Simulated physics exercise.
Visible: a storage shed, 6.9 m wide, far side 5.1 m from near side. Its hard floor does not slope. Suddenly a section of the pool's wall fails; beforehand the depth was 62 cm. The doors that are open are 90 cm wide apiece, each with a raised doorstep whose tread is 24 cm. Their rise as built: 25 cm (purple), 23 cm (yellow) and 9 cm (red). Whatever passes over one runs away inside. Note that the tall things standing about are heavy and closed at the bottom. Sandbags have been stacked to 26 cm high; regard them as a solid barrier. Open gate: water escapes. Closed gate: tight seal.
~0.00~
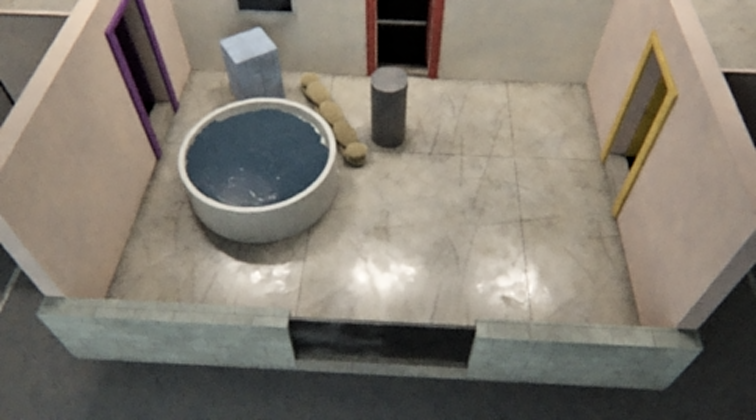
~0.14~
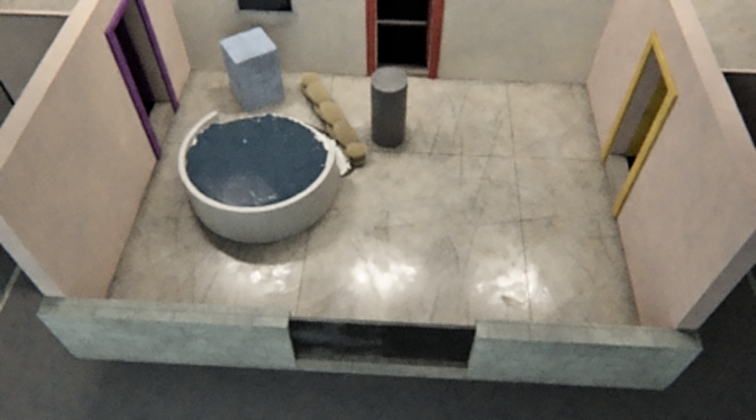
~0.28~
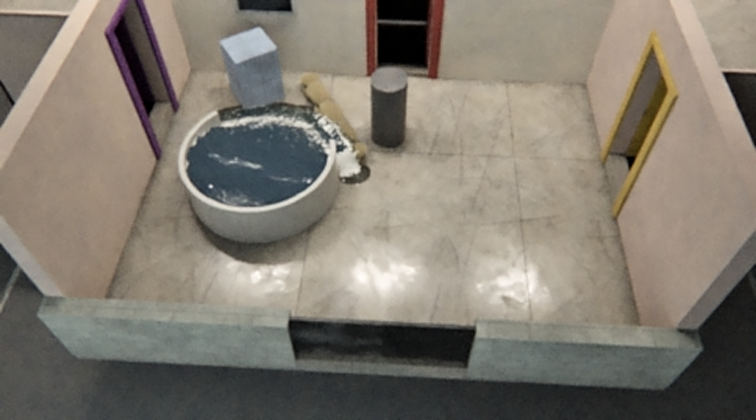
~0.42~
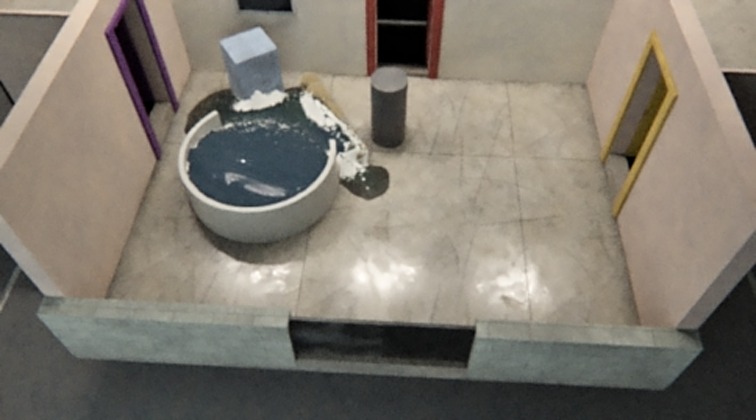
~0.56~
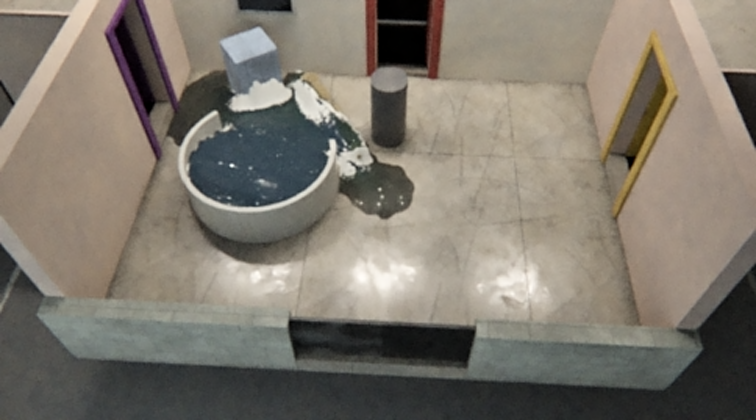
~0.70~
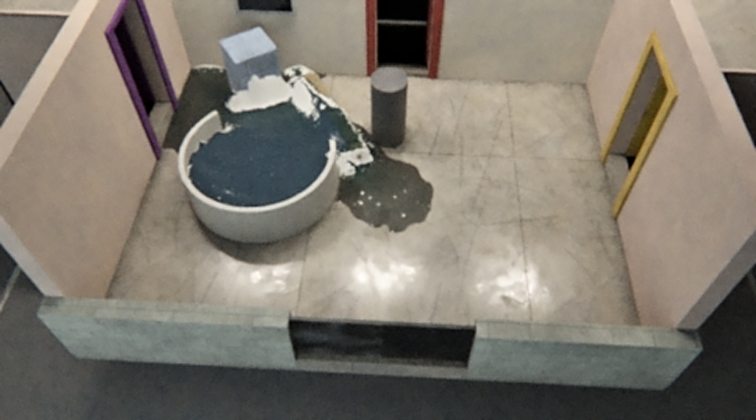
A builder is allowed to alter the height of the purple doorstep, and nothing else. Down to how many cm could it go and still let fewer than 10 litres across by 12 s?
I would say down to about 25.5 cm.
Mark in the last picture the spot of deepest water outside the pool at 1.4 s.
Check close to (308, 103).
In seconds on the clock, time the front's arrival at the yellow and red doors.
Times: Yellow = 4.0 s, red = 1.4 s.
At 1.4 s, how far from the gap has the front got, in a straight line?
It gets close to 3.4 metres out.
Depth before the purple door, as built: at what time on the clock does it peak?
That happens close to 2.4 s on the clock.
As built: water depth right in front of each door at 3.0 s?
Depths, in cm - purple: 26, yellow: 0, red: 7.
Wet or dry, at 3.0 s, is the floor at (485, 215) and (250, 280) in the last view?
Submerged, then bone dry.
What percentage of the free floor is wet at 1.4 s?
Wet share: Near 30 %.
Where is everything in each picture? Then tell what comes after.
The first picture shows the pool at (259, 155) is whole and still, 62 cm deep; the purple door at (149, 84) is dry.
In the second picture, the gap is on the far side, the front 0.3 m out at a hidden place; the back of the pool holds 62 cm.
In the third picture, water pours out on the far side and has run 0.7 m, to a hidden place; about 11 cm deep outside, 62 cm at the back.
In the fourth picture, the front is at (221, 95), 1.2 m from the gap on the far side; 2.4 m2 of floor is wet, 62 cm left at the back.
In the fifth picture, the gap is on the far side, the front 1.7 m out at (213, 76); the back of the pool holds 55 cm.
In the sixth picture, the gap is on the far side, the front 2.0 m out at (191, 70); the back of the pool holds 51 cm; water is at the purple door at (149, 84).
After 1.4 s water covers 30 % of the floor, deepest (48 cm) near (308, 103); 8 cm at the purple door, 0 litres in over its 25 cm doorstep.
After 3.0 s water covers 55 % of the floor, deepest (28 cm) near (170, 128); 26 cm at the purple door, 8 litres in over its 25 cm doorstep.
After 12.0 s water covers 95 % of the floor, deepest (12 cm) near (585, 85); 9 cm at the purple door, 11 litres in over its 25 cm doorstep.
At the purple door as built, the water arrived by 0.6 s and peaked near 29 cm at 2.4 s.
Run again over the same 12 s with other heights there, 25 litres in over 22 cm, 2 litres over 29.5 cm. The limit of 10 litres is kept from about 25.5 cm up.
